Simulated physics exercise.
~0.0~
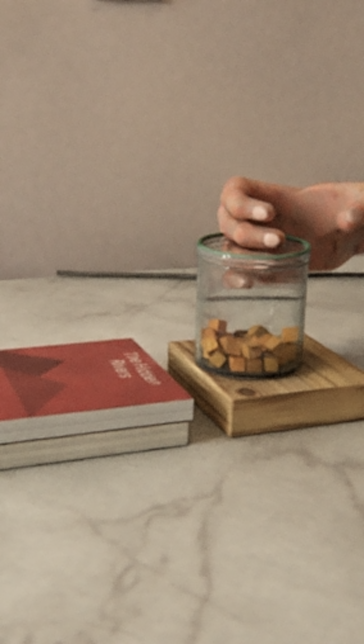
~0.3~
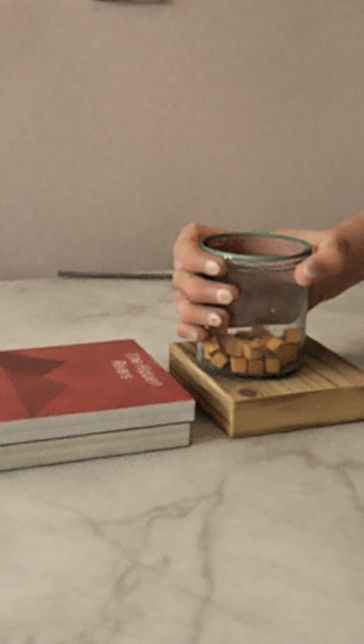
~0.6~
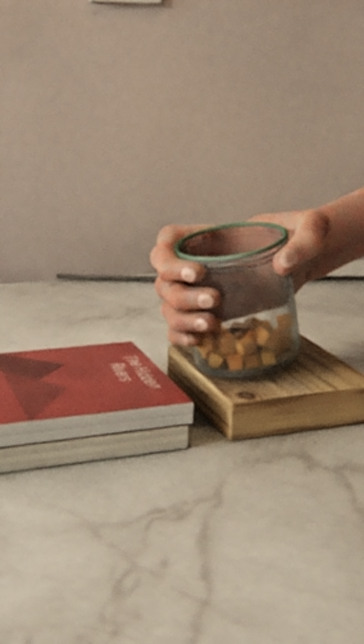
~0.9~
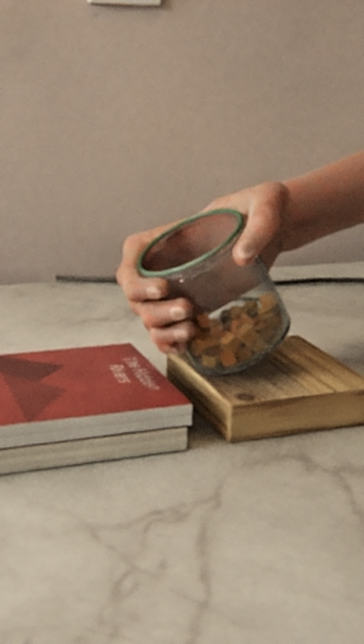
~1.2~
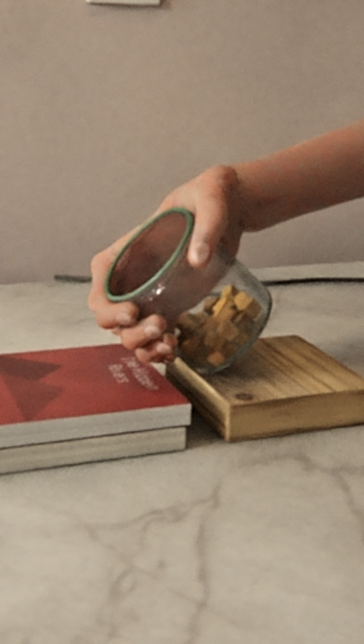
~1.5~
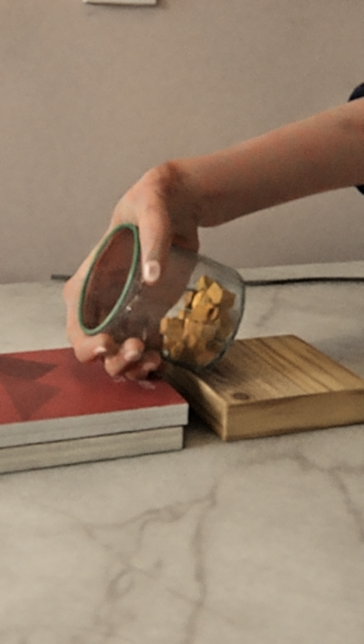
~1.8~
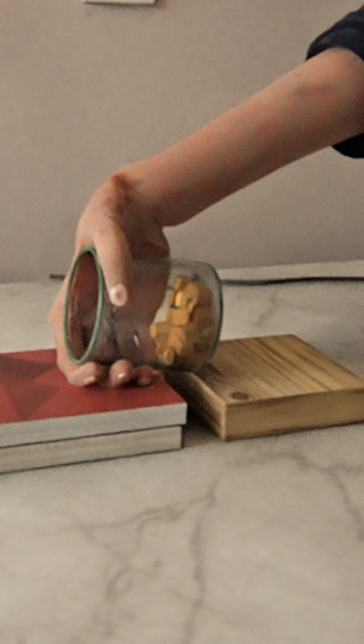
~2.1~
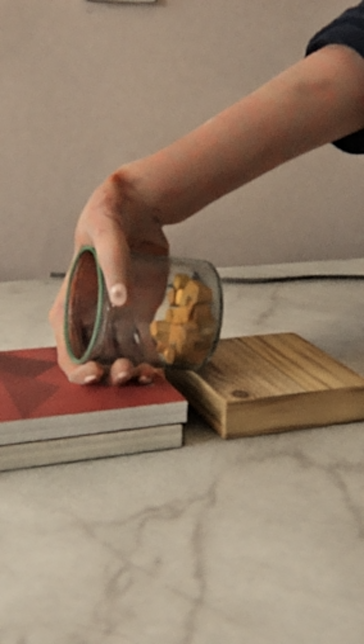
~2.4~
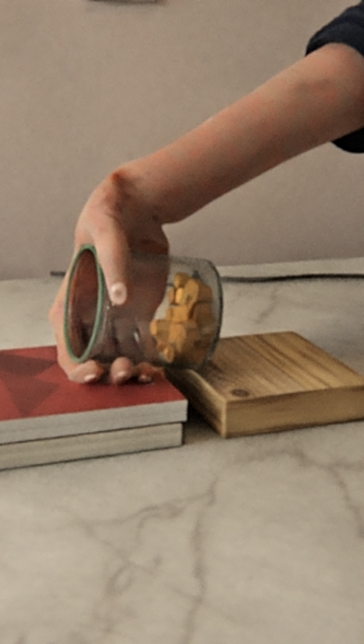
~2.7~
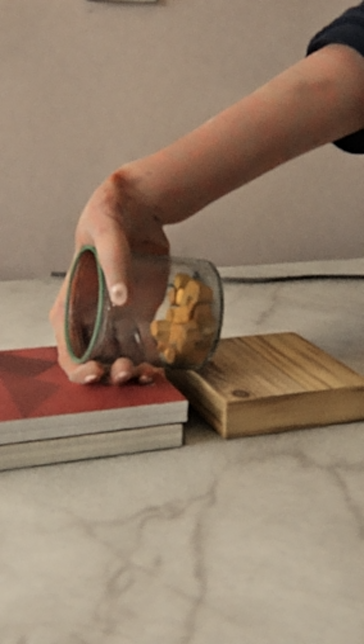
A hand tips a glass jar of orange cubes leftward onto red books, spilling none.
